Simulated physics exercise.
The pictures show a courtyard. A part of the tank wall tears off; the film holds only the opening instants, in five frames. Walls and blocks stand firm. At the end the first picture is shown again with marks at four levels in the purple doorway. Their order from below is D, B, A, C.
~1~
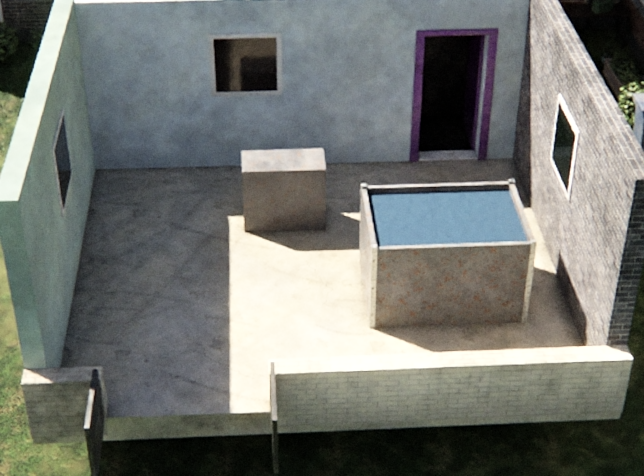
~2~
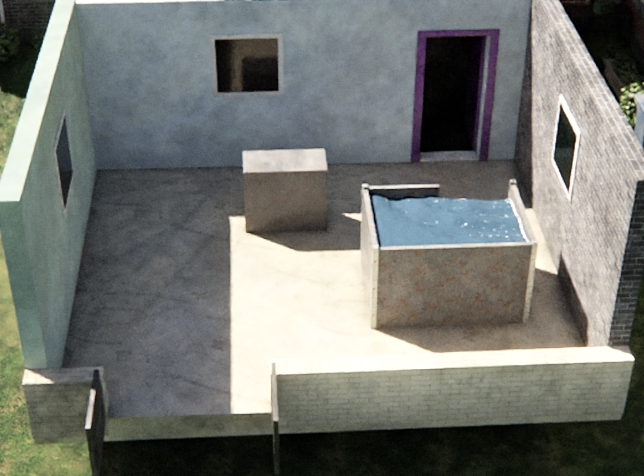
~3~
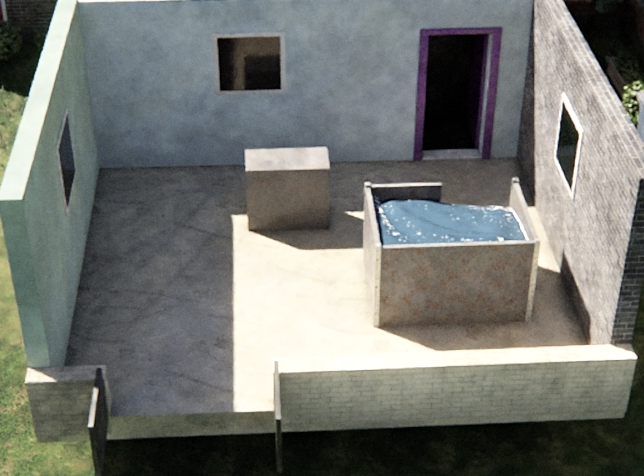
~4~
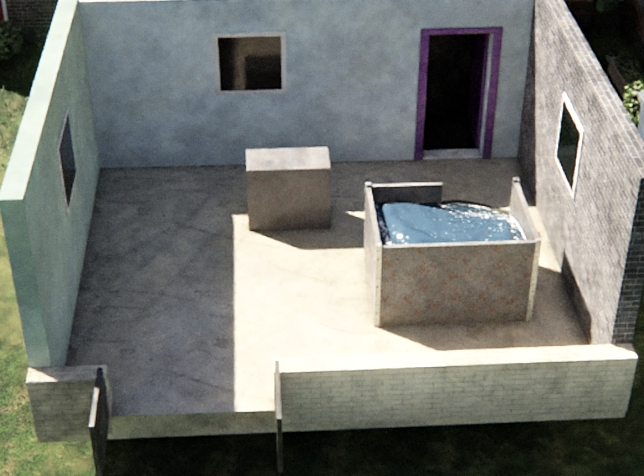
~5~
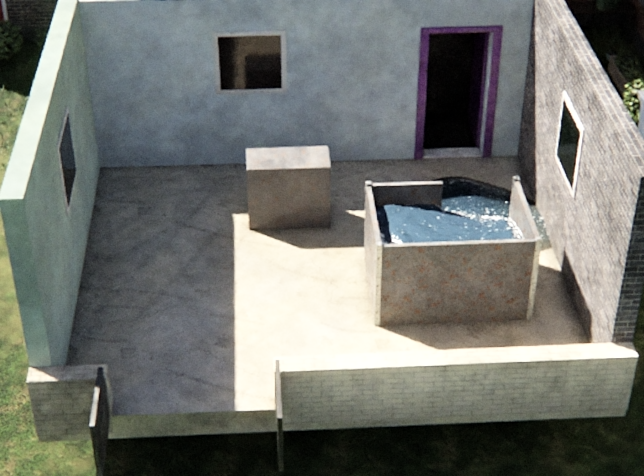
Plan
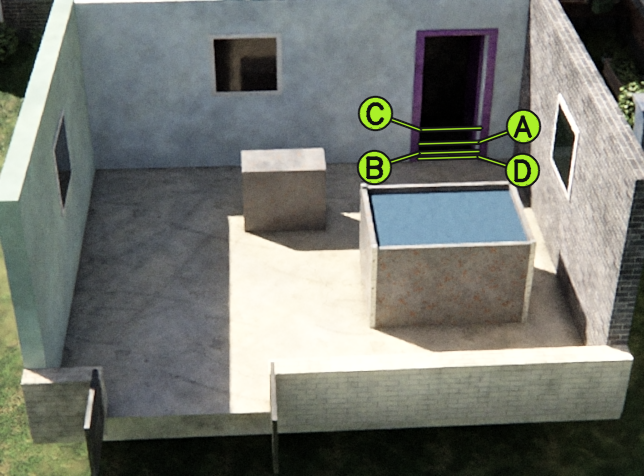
Water in a square tank in a walled courtyard began to ripple and slosh, then sank lower inside and poured out at the back right, spreading onto the floor behind it below the purple doorway.
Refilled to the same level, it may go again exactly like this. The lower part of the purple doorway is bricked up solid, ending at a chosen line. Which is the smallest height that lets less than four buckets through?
C will do.
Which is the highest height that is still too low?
Here it is height A.
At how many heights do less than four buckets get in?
One.
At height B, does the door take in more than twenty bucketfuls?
Yes, clearly.
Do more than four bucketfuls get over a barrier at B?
Yes, that goes wrong.
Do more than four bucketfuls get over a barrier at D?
Yes, it does.
On the marked copy, A at (449, 143); B at (448, 152); C at (450, 129); D at (448, 157); from the bottom up D, B, A, C.
For height A, some 15 bucketfuls get in.
For height B, dozens of bucketfuls pour in.
For height C, a splash gets over, under a bucket.
For height D, dozens of bucketfuls pour in.
